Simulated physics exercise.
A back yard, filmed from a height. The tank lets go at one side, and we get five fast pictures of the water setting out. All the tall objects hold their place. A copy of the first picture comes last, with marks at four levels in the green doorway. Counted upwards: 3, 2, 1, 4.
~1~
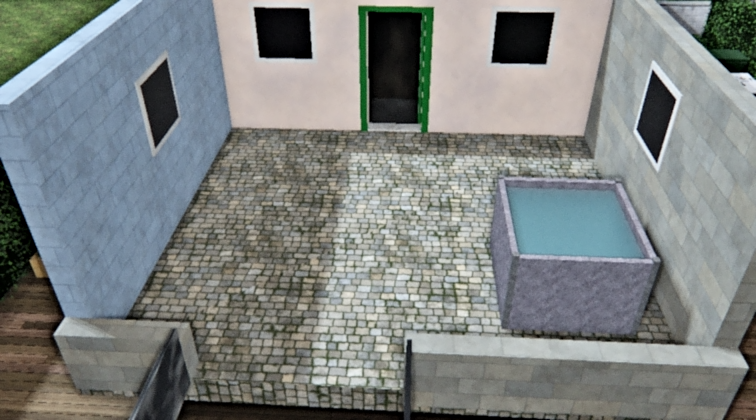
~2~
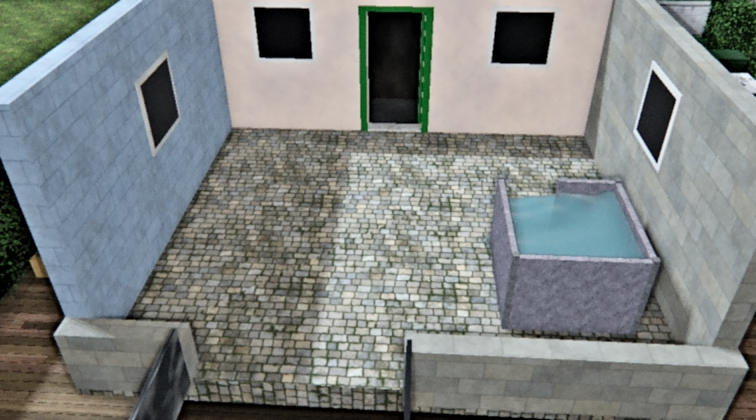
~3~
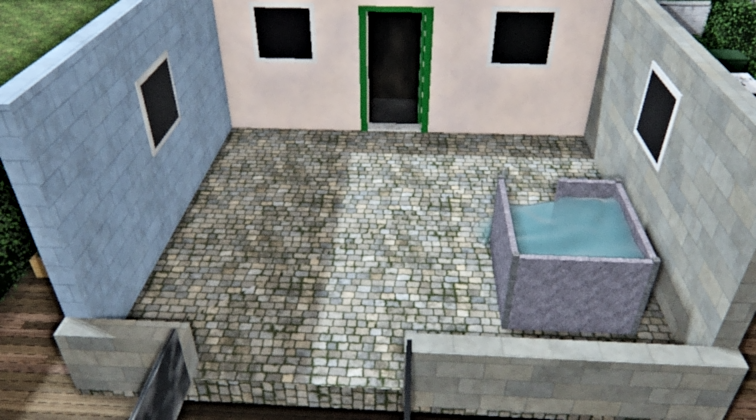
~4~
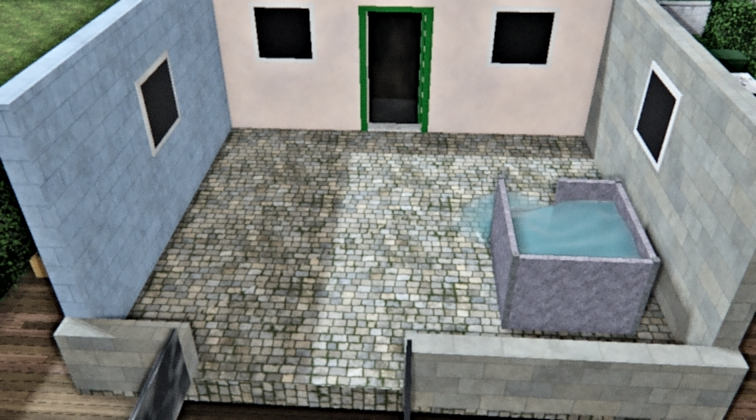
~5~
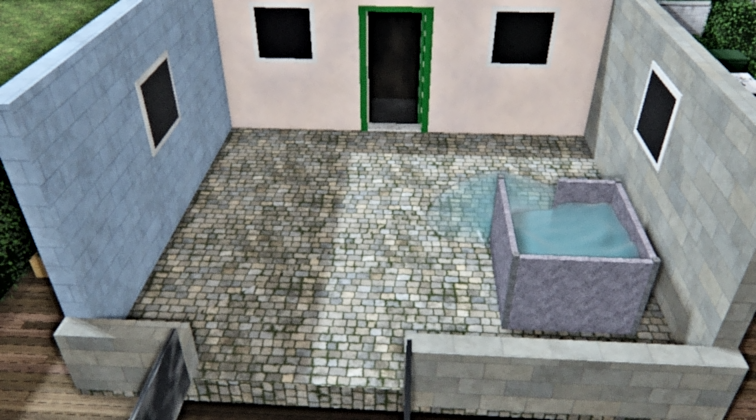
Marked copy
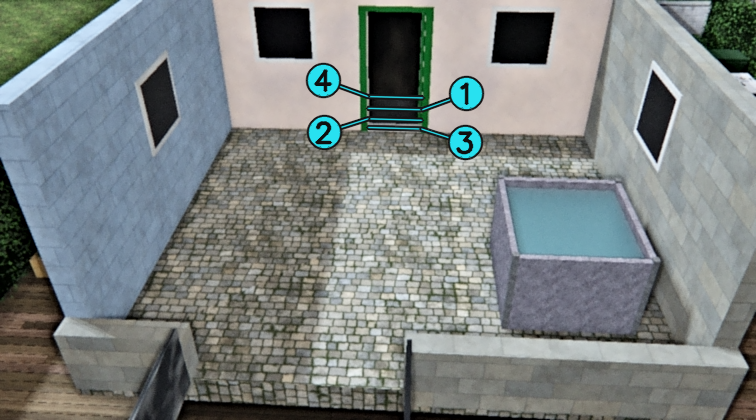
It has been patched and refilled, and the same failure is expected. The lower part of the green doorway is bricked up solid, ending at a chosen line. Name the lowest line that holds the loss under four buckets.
Go for 2.
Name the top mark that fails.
Here it is mark 3.
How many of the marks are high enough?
Three.
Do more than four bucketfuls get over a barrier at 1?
No, that is safe.
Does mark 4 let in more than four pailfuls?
No.
On the marked copy, 1 at (395, 109); 2 at (394, 119); 3 at (394, 128); 4 at (395, 97); from the bottom up 3, 2, 1, 4.
With 1, nothing gets over.
With 2, a splash gets over, under a bucket.
With 3, about 11 bucketfuls get in.
With 4, nothing gets over.
